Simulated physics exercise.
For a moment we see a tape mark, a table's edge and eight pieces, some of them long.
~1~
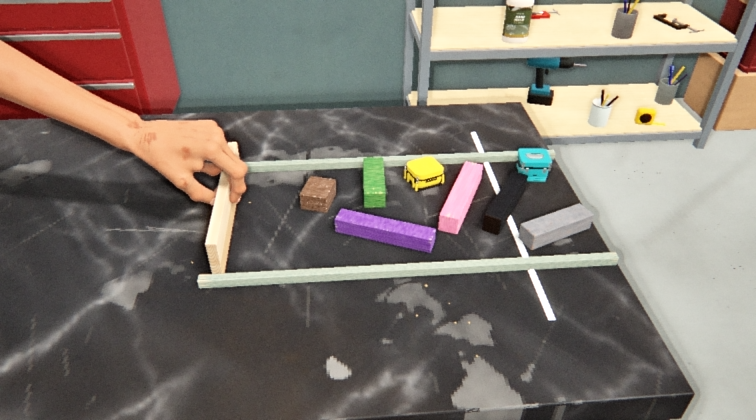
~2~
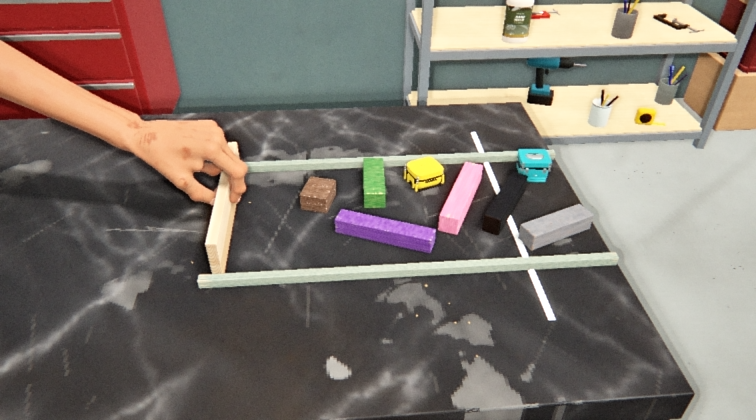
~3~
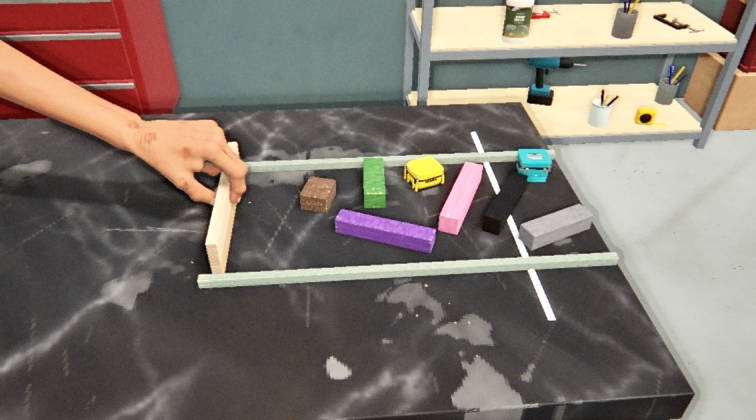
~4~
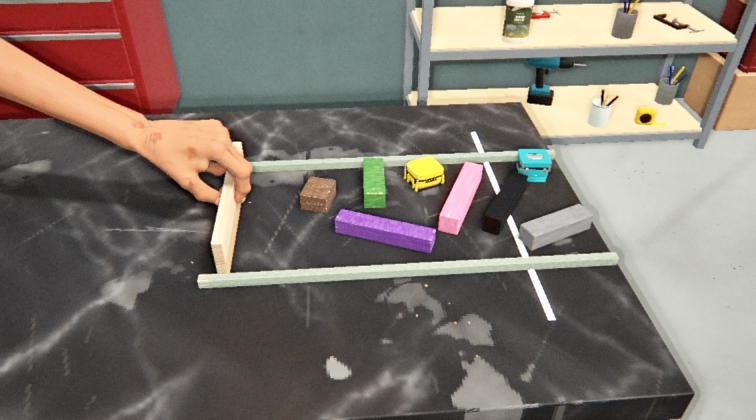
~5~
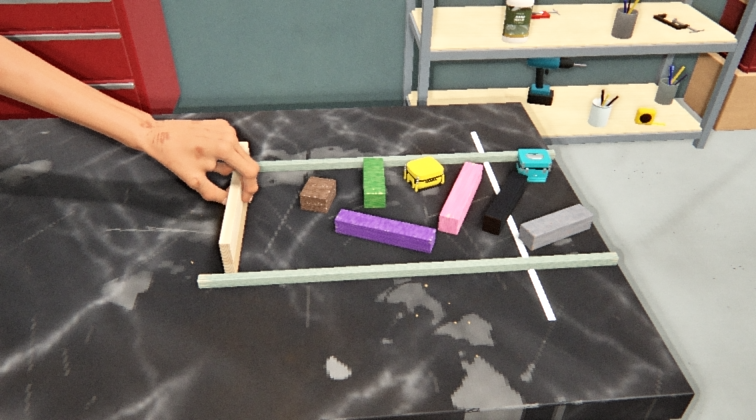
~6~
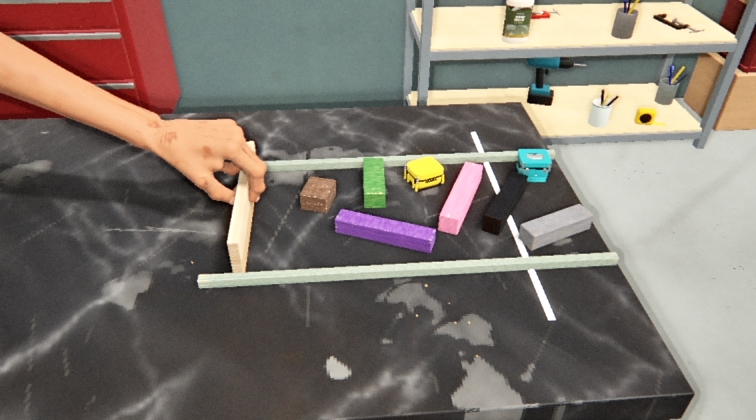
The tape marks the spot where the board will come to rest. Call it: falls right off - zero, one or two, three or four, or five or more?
Call: One or two.
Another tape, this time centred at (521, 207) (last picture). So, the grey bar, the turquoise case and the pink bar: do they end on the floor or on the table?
The grey bar is gone. The turquoise case is gone. The pink bar is still there.
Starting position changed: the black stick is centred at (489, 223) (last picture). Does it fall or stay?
It simply keeps its place on top.
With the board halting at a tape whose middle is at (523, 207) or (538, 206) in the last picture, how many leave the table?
3 and 5.
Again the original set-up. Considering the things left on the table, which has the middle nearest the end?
It's the black stick that is foremost.
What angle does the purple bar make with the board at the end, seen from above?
About 50 degrees.
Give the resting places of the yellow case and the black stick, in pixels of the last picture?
You'll see the yellow case at (542, 164), with the black stick at (576, 199).
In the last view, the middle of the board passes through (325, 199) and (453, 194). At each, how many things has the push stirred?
First 1, after that 8.
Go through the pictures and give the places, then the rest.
The first picture shows turquoise case (533, 165); grey bar (556, 226); black stick (506, 202); board (226, 204); tape (505, 207).
The second picture shows grey bar (556, 227); pink bar (462, 196).
The third picture shows black stick (506, 202); purple bar (385, 231).
The fourth picture shows turquoise case (533, 165); green bar (374, 182).
The fifth picture shows grey bar (556, 227); brown block (318, 195).
The sixth picture shows turquoise case (533, 165); grey bar (556, 227); black stick (506, 202); board (245, 203); tape (505, 207).
Soon after, none off yet; turquoise case at rest near (533, 165); grey bar at rest near (556, 227); black stick at rest near (506, 202).
At rest, the number that fall off is one or two; fallen, grey bar and turquoise case.
